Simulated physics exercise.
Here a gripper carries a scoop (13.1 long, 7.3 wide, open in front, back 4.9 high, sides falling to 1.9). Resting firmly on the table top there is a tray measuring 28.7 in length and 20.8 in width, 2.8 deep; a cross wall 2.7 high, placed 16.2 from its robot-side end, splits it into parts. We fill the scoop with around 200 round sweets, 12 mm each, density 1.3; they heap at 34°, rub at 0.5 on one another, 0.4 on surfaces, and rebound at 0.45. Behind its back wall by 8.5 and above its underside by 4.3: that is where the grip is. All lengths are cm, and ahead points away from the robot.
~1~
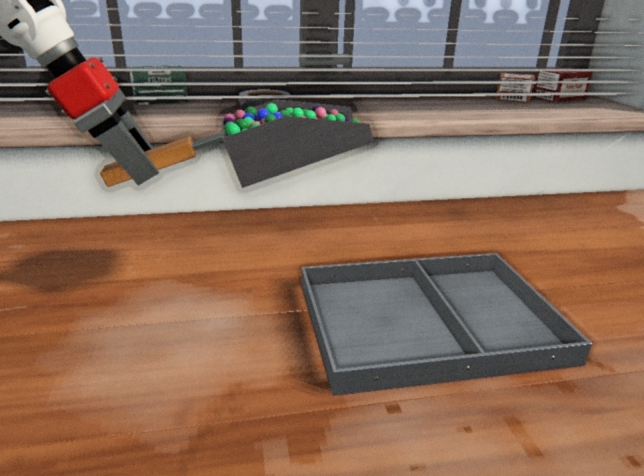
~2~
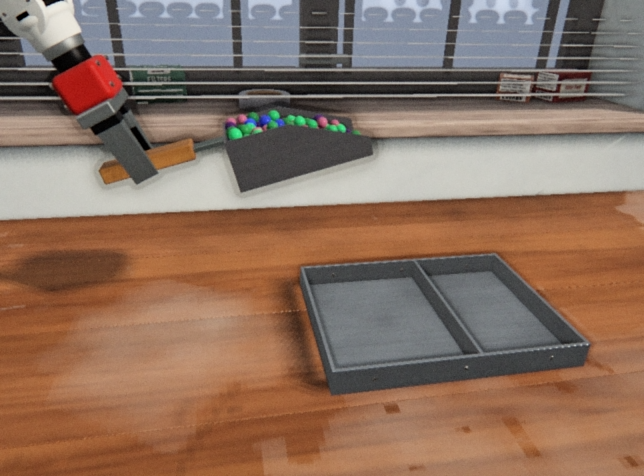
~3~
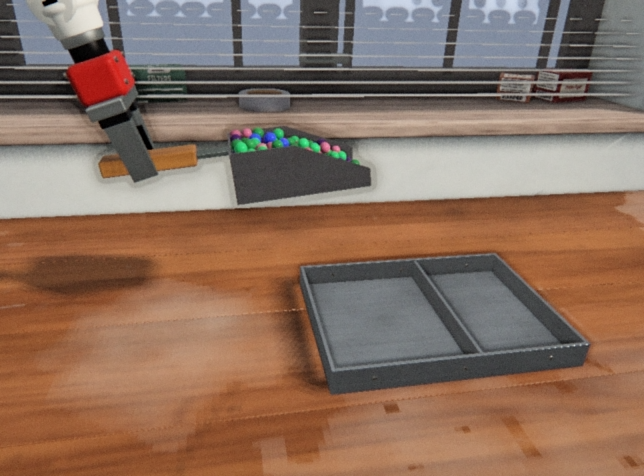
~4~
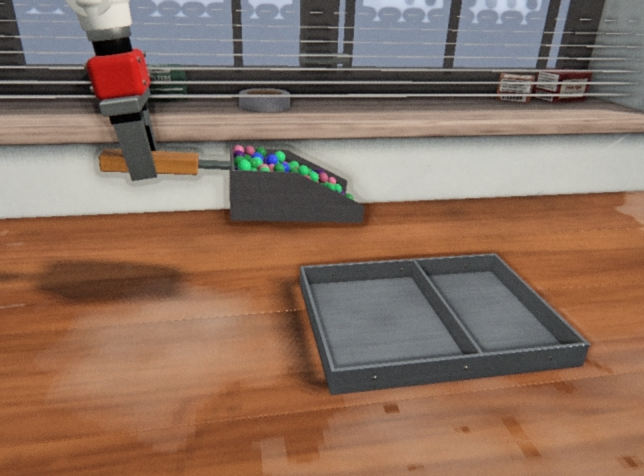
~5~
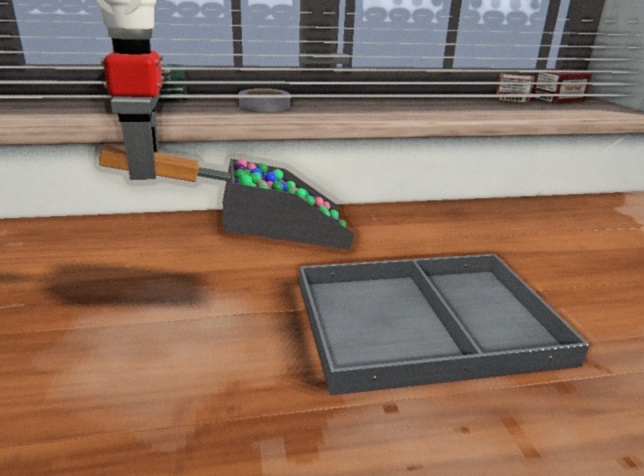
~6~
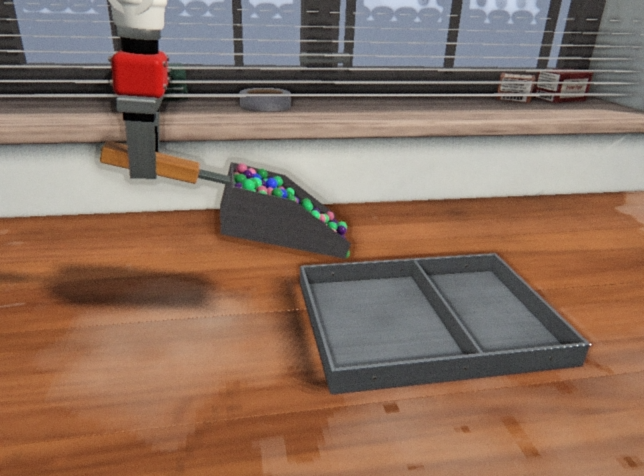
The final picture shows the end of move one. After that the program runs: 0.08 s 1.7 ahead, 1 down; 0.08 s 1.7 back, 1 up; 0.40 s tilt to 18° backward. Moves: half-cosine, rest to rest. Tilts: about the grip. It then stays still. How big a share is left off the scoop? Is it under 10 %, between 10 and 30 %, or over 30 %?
It is over 30 %.
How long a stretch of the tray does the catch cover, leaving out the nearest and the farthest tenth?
I'd estimate near 10 cm.
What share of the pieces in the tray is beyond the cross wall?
About 0 percent.
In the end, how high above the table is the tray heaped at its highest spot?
About 2.5 cm.
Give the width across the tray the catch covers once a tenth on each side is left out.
Leave out the outer tenth on each side and you get around 14 cm.
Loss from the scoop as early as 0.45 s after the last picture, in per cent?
50 %.
Then, 0.22 s on, tilted 14° forward, highest piece 18 above the table; 137 on the scoop, 29 in the robot-side part, 33 in flight or on a rim.
Then, 0.45 s on, tilted 12° backward, highest piece 24 above the table; 103 on the scoop, 79 in the robot-side part, 17 in flight or on a rim.
Then, 0.76 s on, tilted 18° backward, highest piece 26 above the table; 100 on the scoop, 97 in the robot-side part, 2 in the far-side part.
Then, 1.81 s on, tilted 18° backward, highest piece 26 above the table; 100 on the scoop, 97 in the robot-side part, 2 in the far-side part.
In the end, 100 on the scoop, 97 in the robot-side part, 2 in the far-side part. That is 50 % off the scoop.
